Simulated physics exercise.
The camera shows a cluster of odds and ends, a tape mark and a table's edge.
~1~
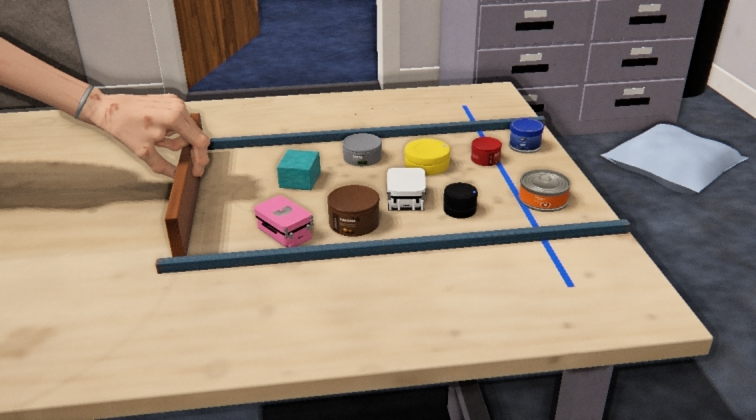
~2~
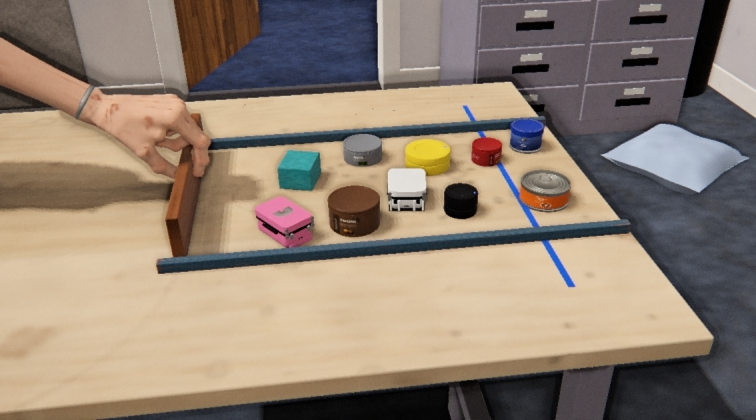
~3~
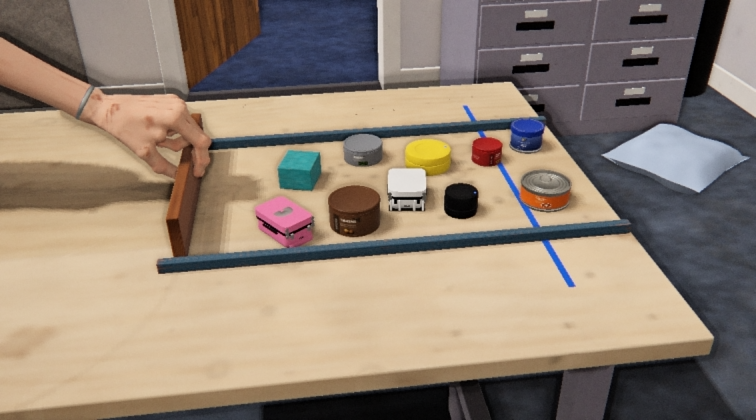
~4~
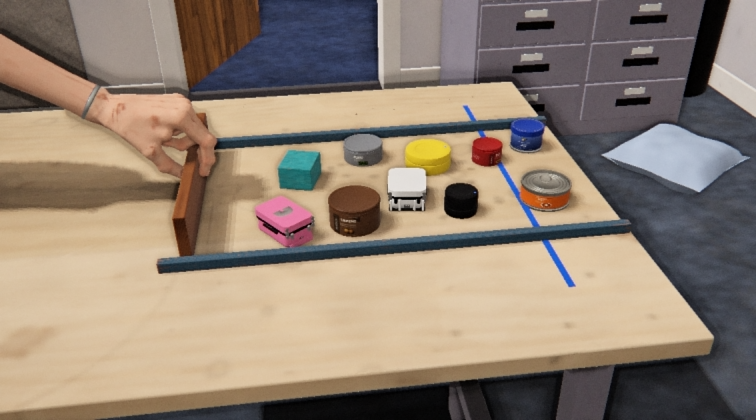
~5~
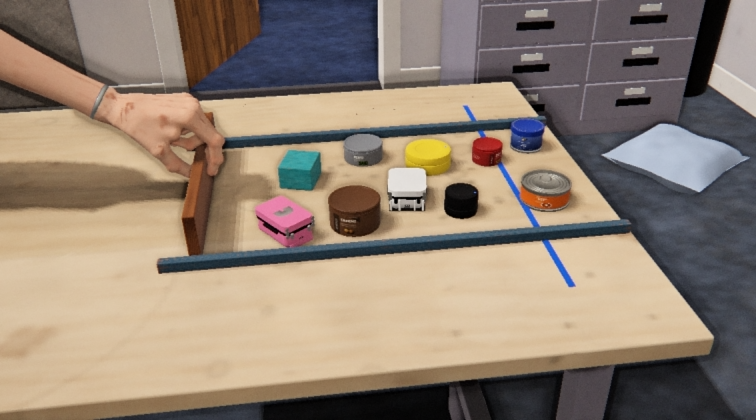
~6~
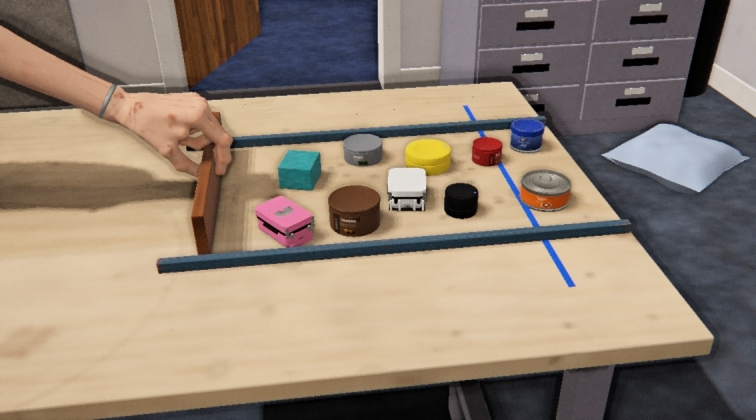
On a pale wooden table in a room with grey drawers, a hand holds a brown board upright at the left of two dark rails, with small colourful containers between them and a blue line across the right. The board stays still at first, then slides slightly right, while the containers remain unmoved.
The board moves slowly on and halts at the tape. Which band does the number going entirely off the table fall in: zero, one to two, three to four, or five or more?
A couple at most slip off, not zero.
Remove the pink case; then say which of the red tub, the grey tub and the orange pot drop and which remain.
Red tub - gone, grey tub - safe, orange pot - gone.
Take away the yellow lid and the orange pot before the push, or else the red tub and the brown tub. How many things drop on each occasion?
0 and 0.
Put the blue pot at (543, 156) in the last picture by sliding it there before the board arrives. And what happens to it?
Well, the blue pot keeps its place.
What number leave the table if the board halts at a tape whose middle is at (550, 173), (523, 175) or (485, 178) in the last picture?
6, 2, 0.
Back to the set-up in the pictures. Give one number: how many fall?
Count: 2.
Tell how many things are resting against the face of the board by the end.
4 are in contact with it.
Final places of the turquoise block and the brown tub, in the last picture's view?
Reading them off: First (516, 153); then (587, 198).
Soon after, none off yet; blue pot at rest near (527, 136); orange pot at rest near (545, 191); red tub at rest near (487, 152).
After that, none off yet; blue pot at rest near (528, 135); orange pot displaced a little near (560, 187); red tub displaced well along near (541, 151).
In the end, the number that fall off is one or two; gone, red tub and orange pot.
